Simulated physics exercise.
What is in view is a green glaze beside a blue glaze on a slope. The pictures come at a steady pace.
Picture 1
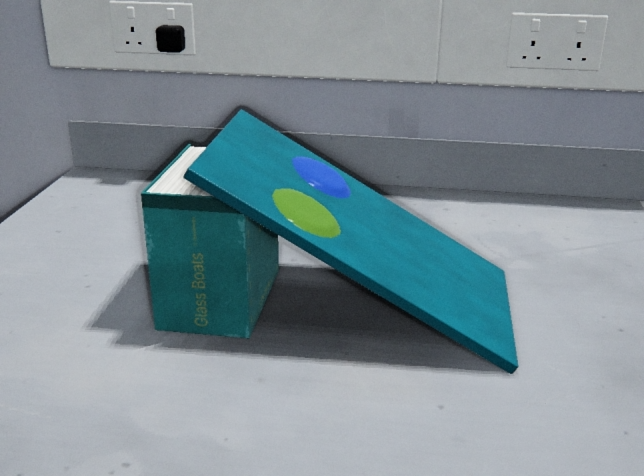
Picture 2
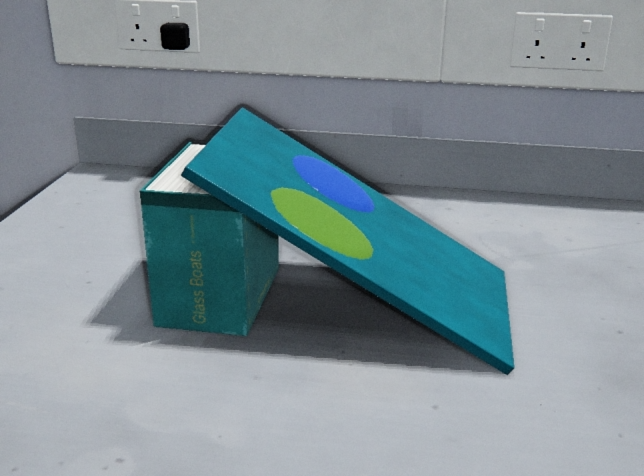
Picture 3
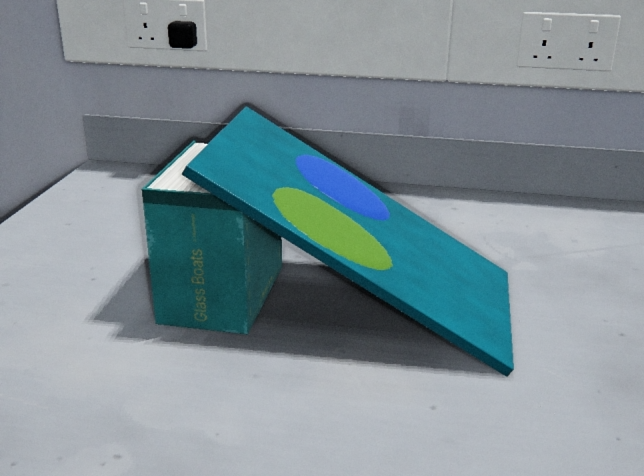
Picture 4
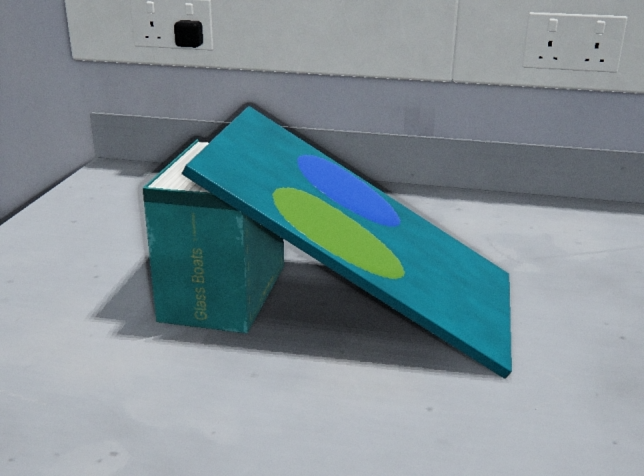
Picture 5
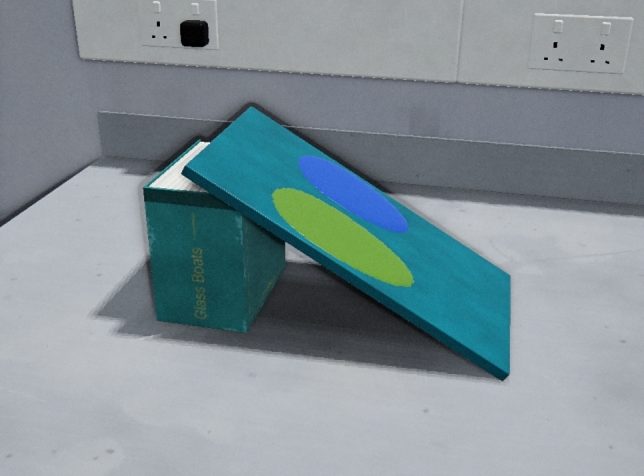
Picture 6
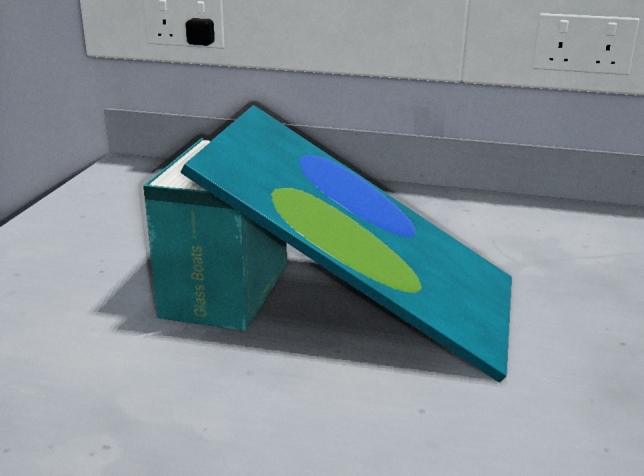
Two glazes, one green and one blue, spread side by side down a sloping teal board, seen from slightly above on a pale grey surface near a wall with sockets. The board leans on an upright teal book at left, green nearer the viewer and blue behind. Both patches lengthen down to the right, quickly then more slowly, green staying ahead, while the view shifts slightly.
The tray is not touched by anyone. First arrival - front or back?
Most likely the one in the foreground arrives first.
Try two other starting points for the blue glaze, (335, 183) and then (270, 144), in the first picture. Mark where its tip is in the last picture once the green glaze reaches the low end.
Its tip is at (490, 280) in the first case and at (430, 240) in the second.
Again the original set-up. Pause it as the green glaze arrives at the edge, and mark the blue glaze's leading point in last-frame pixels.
Tip position, last frame: Approx. (475, 272) px.
A moment on, the green glaze is three quarters of the way down; the blue glaze is three quarters of the way down.
Further on, the green glaze is close to the edge; the blue glaze is three quarters of the way down.
When it is over, the green glaze is at the low edge; the blue glaze is close to the edge.
